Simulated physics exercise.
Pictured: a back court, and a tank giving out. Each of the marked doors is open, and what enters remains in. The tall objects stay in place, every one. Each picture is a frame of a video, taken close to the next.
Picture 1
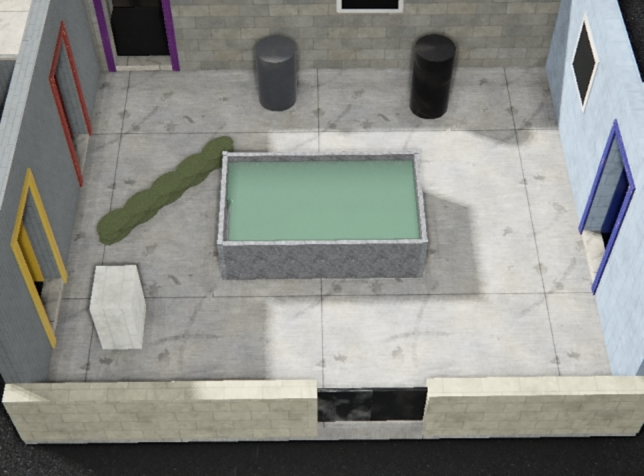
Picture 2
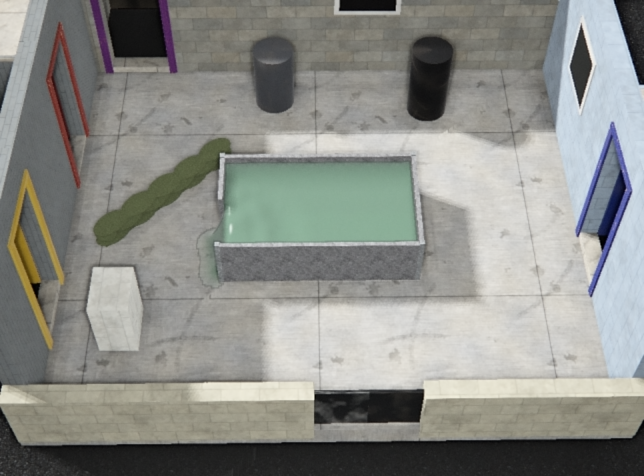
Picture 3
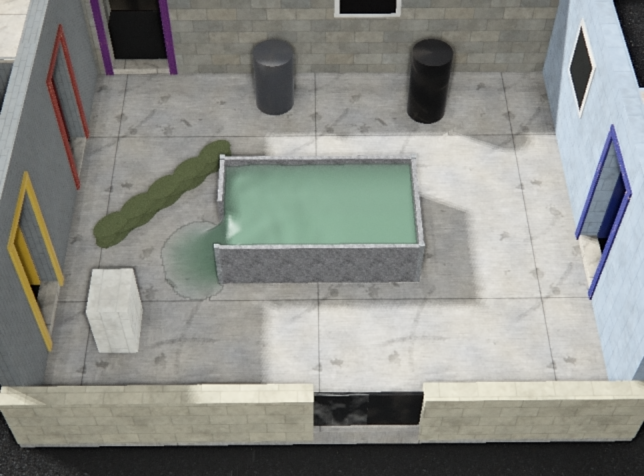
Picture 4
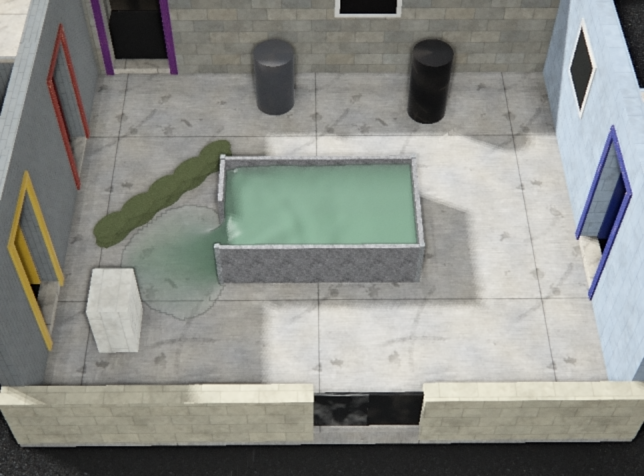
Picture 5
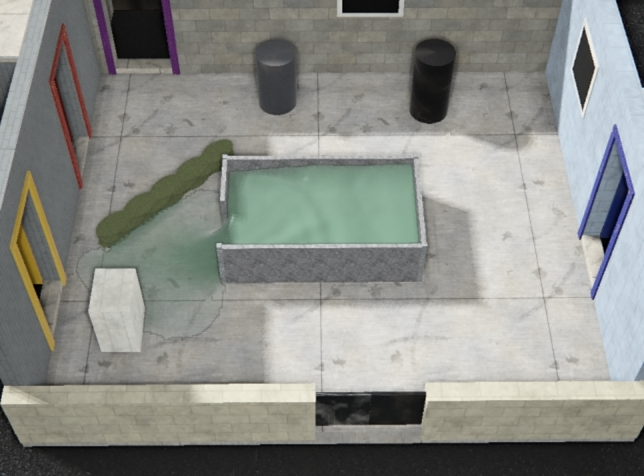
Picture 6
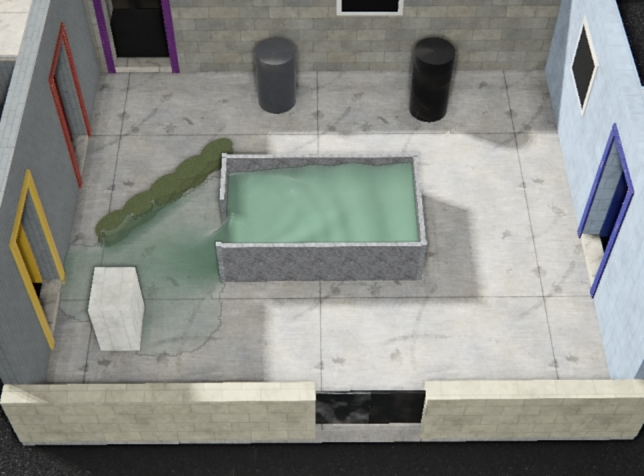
To begin with, a stone-walled tank of green water sits whole and still in a walled court. Then its left side opens near the front corner and water pours out onto the paving, spreading leftward in a thin greenish sheet between the hedge and the pale block, toward the yellow-framed doorway.
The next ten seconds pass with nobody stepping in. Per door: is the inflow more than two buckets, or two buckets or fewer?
Yellow door - more than two; red door - two or fewer; blue door - two or fewer; purple door - two or fewer.
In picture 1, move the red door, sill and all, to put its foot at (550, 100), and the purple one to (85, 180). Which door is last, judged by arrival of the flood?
It's the red door.
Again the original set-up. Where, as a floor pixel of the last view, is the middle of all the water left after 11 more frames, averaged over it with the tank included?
Close to (253, 254), I reckon.
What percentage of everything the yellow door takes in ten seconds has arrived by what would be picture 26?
Close to 70 %.
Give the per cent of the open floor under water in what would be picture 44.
Around 70 percent of it.
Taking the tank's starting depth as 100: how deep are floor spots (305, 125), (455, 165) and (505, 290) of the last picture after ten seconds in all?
The depth comes out near 2, 4 and 10 per cent.
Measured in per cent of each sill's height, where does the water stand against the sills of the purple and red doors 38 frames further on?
Close to 50 per cent for the first one and close to 60 per cent for the second.
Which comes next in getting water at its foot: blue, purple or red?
I choose the red door.
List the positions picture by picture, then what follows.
The first frame shows the open tank at (322, 200) is whole and still.
In the second frame, water pours out at (224, 246) and has run to (209, 282).
In the third frame, water pours out at (224, 248) and has run to (173, 241).
In the fourth frame, water pours out at (224, 249) and has run to a hidden place.
In the fifth frame, water pours out at (226, 248) and has run to (84, 270).
In the sixth frame, the front is at (61, 298), out from the gap at (226, 247).
A moment on, water covers 15 % of the floor; the yellow door over two buckets in, the red door not reached, the blue door not reached, the purple door not reached.
Next, water covers 20 % of the floor; the yellow door far over two buckets in, the red door wet at the sill, nothing in, the blue door not reached, the purple door not reached.
Then, water covers 40 % of the floor; the yellow door far over two buckets in, the red door wet at the sill, nothing in, the blue door not reached, the purple door wet at the sill, nothing in.
Later, water covers 70 % of the floor; the yellow door far over two buckets in, the red door wet at the sill, nothing in, the blue door not reached, the purple door wet at the sill, nothing in.
In the end, water covers 90 % of the floor; the yellow door far over two buckets in, the red door wet at the sill, nothing in, the blue door wet at the sill, nothing in, the purple door wet at the sill, nothing in.
